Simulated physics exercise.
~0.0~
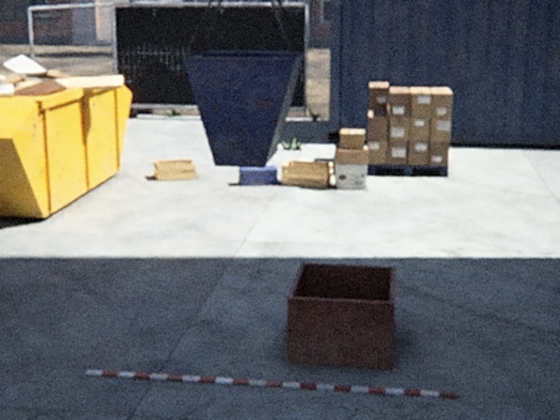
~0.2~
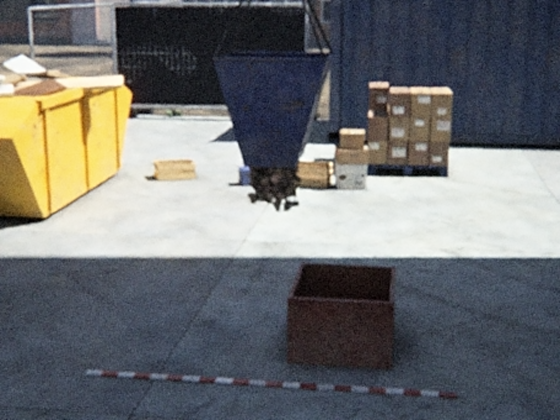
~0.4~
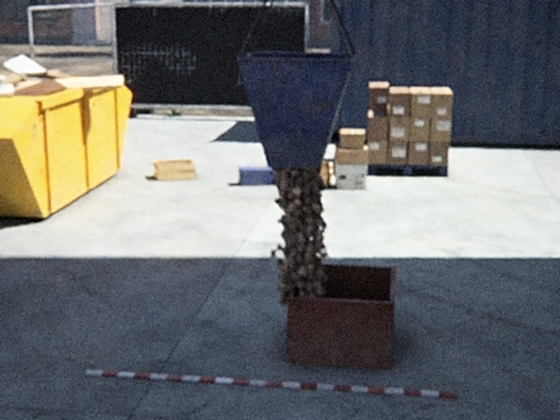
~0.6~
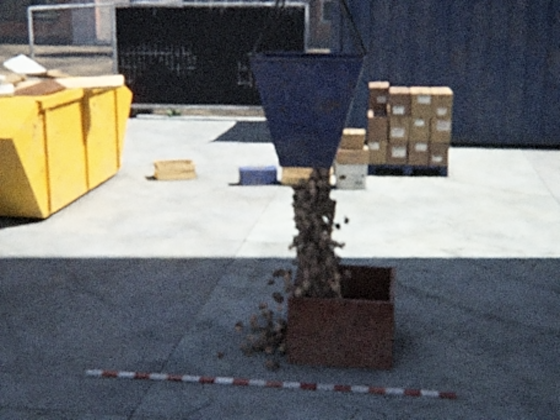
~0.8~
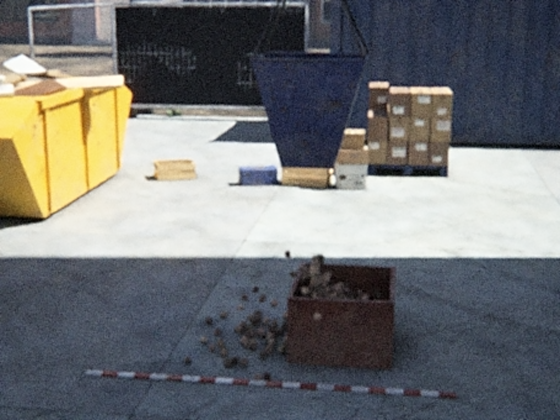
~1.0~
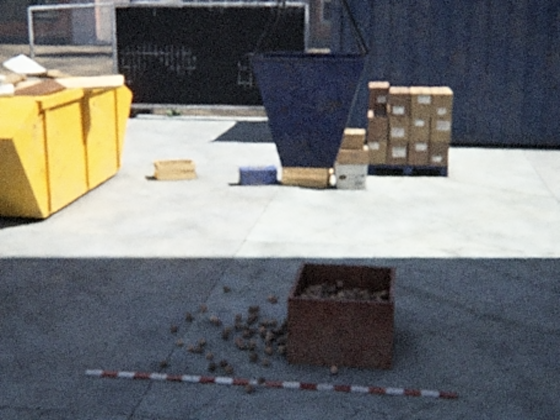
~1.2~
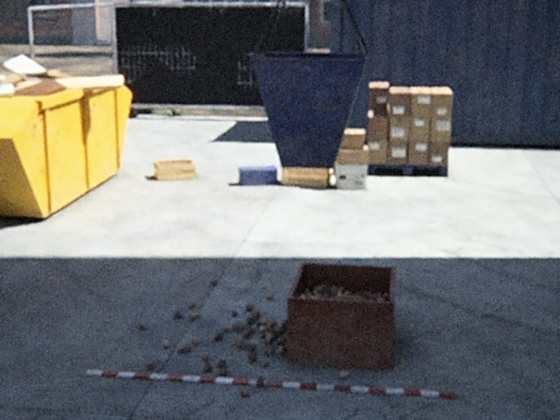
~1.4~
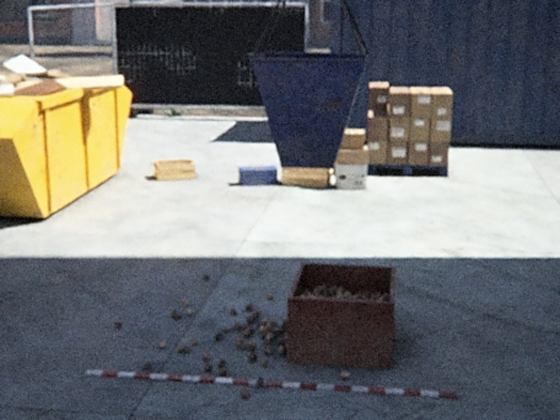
At the start, a dark blue skip hangs over a paved yard, with a yellow dumpster to the left, stacked cartons behind, and a rusty open bin on the shaded ground near a red and white staff. The skip travels right, and brown stones begin to drop from its bottom. They pour down in a thick column, first at the bin's left edge, then more fully into it as the skip moves on and stops. Some stones spill and scatter to the left. At the end, the skip hangs still and empty, with most stones in the bin and a few strewn left of it.
